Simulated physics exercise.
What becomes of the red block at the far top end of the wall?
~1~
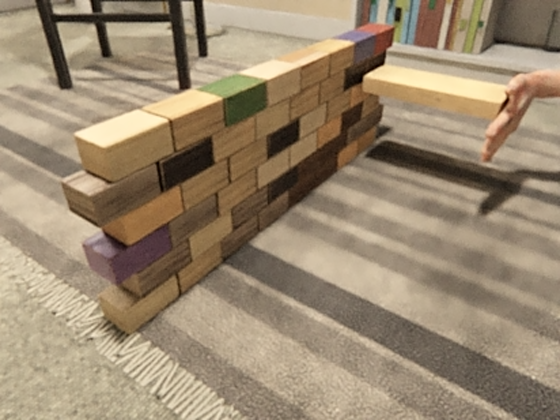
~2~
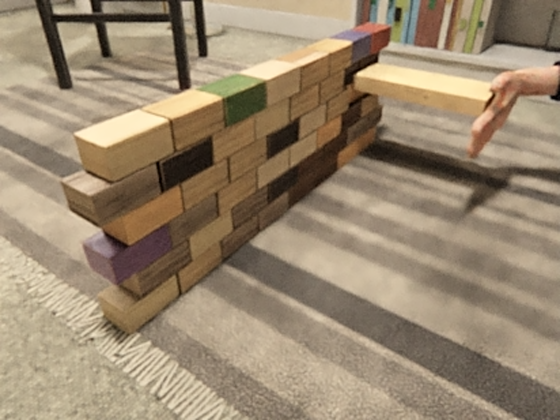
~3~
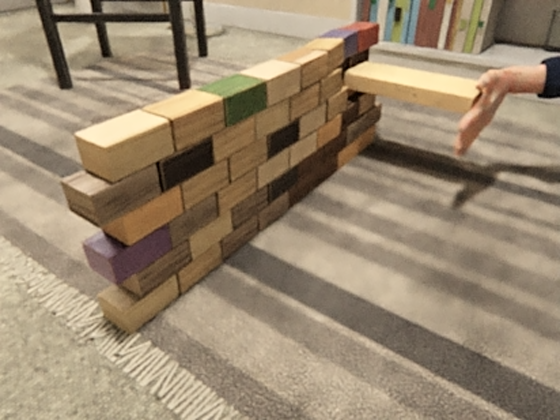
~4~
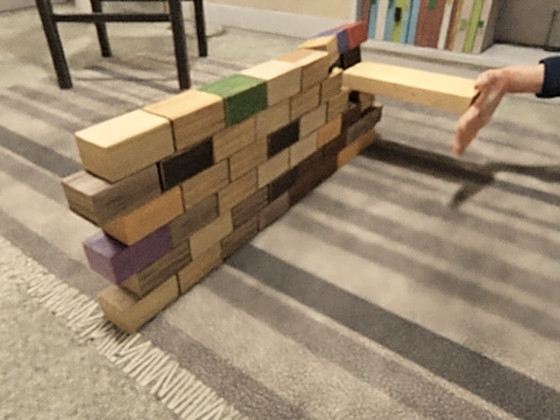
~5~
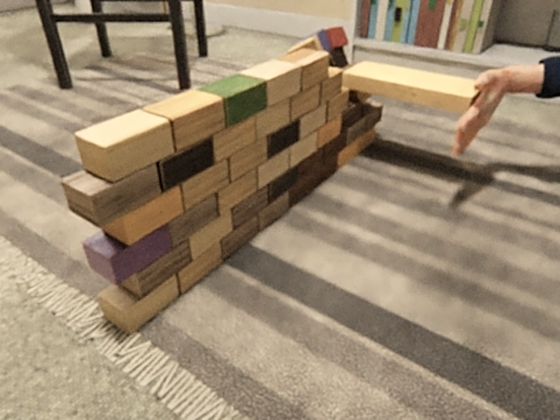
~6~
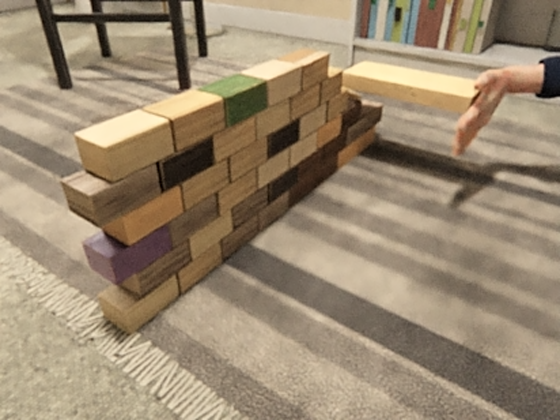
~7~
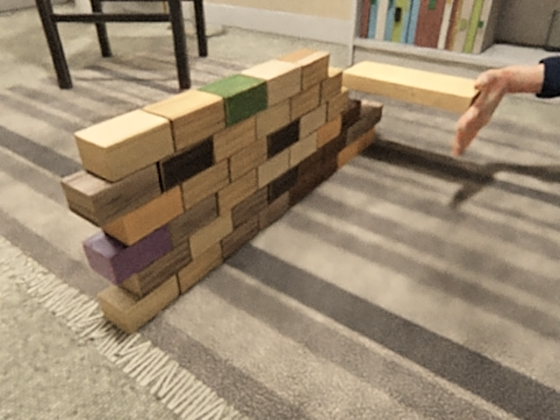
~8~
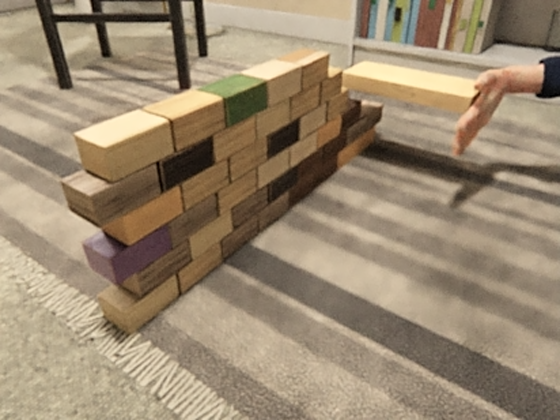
It is shoved to the left, tips over and falls behind the wall, out of sight.
